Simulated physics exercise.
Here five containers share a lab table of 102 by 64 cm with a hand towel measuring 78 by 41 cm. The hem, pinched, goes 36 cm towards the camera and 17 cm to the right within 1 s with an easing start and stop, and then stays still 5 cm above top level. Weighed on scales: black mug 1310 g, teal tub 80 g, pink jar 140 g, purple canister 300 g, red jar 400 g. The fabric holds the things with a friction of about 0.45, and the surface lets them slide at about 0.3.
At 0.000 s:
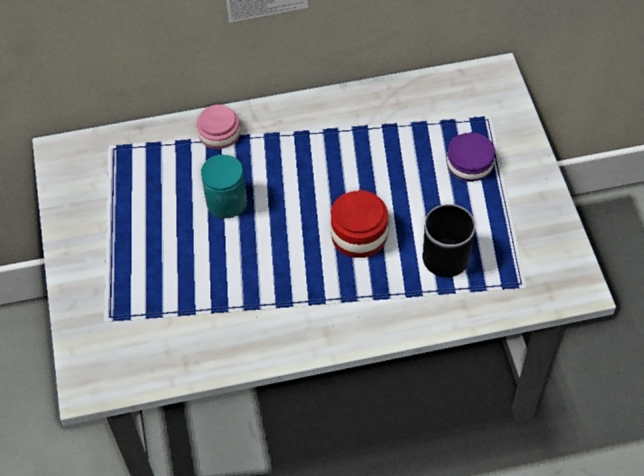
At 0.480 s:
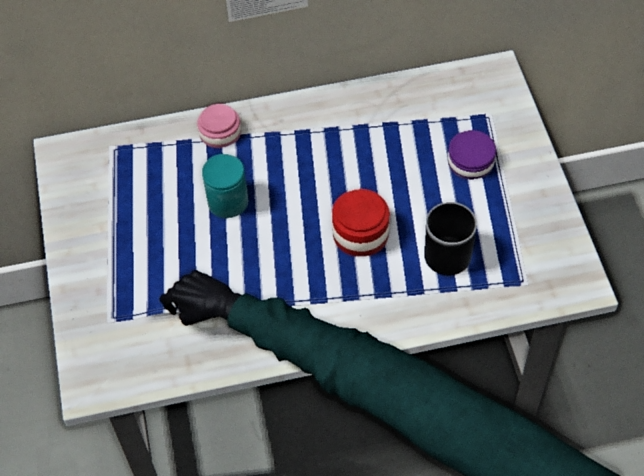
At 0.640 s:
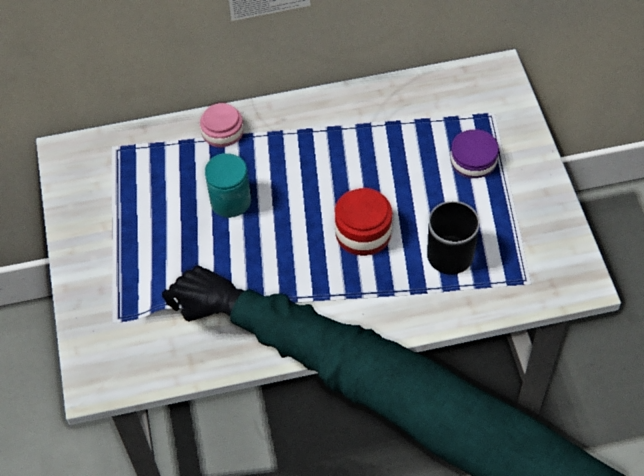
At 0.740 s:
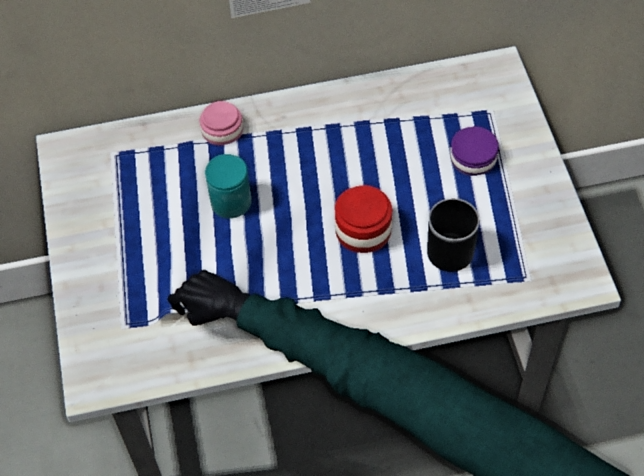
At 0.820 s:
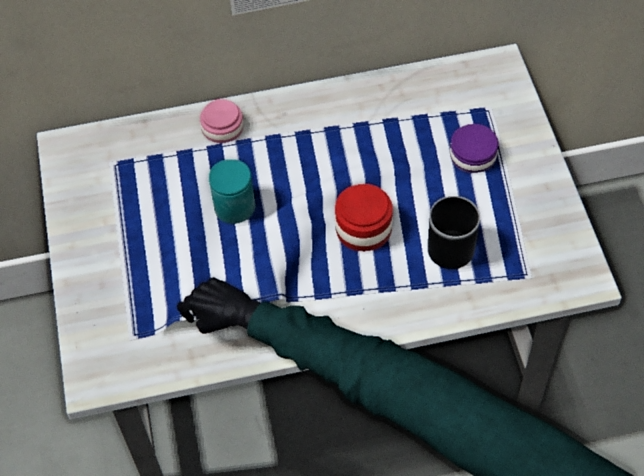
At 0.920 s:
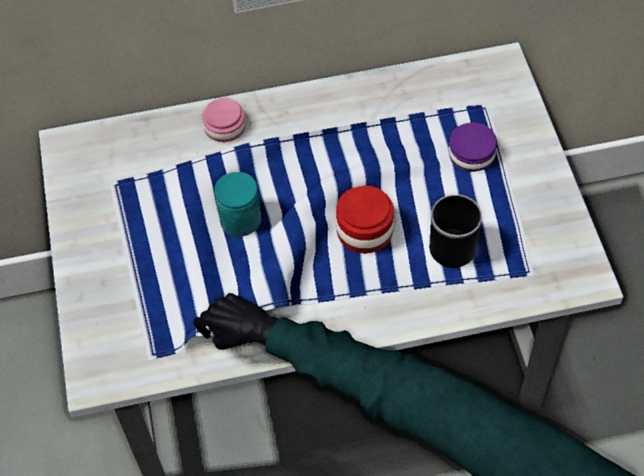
A pale wooden lab table beside a grey-brown wall is seen from above at a slight tilt, the view drifting very slightly. On it lies a blue-and-white striped towel, with a pink jar at its far edge, a teal tub at left, a red jar and black mug right of centre, and a purple canister at far right. A black-gloved, green-sleeved arm grips the near-left hem and drags it nearer and rightward, wrinkling the cloth and carrying the teal tub along.
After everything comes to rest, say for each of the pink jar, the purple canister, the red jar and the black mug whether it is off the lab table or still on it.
In the end looks like the pink jar is fine up there; looks like the purple canister is fine up there; looks like the red jar is fine up there; looks like the black mug is fine up there.
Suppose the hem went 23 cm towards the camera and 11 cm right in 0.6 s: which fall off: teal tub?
In that case the teal tub holds on.
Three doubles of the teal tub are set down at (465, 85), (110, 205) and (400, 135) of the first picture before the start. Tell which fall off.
Respectively, the copies end as follows: Still in place, gone from the top, still in place.
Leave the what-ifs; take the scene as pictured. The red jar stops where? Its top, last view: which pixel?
Near (393, 275).
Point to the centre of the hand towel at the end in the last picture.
About (319, 298).
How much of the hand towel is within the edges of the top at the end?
Roughly 70%.
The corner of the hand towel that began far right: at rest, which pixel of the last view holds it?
Around (372, 121).
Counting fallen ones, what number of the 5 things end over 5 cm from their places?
The count is 3.
After 1.1 s, 100 % of the hand towel is still over the top; red jar 5 cm off its start, purple canister 5 cm off its start, teal tub 15 cm off its start.
After 1.3 s, 90 % of the hand towel is still over the top; red jar 10 cm off its start, purple canister 10 cm off its start, teal tub 24 cm off its start.
After 1.4 s, 80 % of the hand towel is still over the top; purple canister 14 cm off its start at (406, 149), red jar 14 cm off its start at (386, 262), teal tub 32 cm off its start at (247, 308).
After 1.6 s, 70 % of the hand towel is still over the top; purple canister 17 cm off its start, red jar 16 cm off its start, teal tub 36 cm off its start.
After 3.2 s, 70 % of the hand towel is still over the top; purple canister 17 cm off its start at (395, 157), red jar 17 cm off its start at (393, 275), black mug 1 cm off its start at (459, 217), pink jar 0 cm off its start at (223, 112).
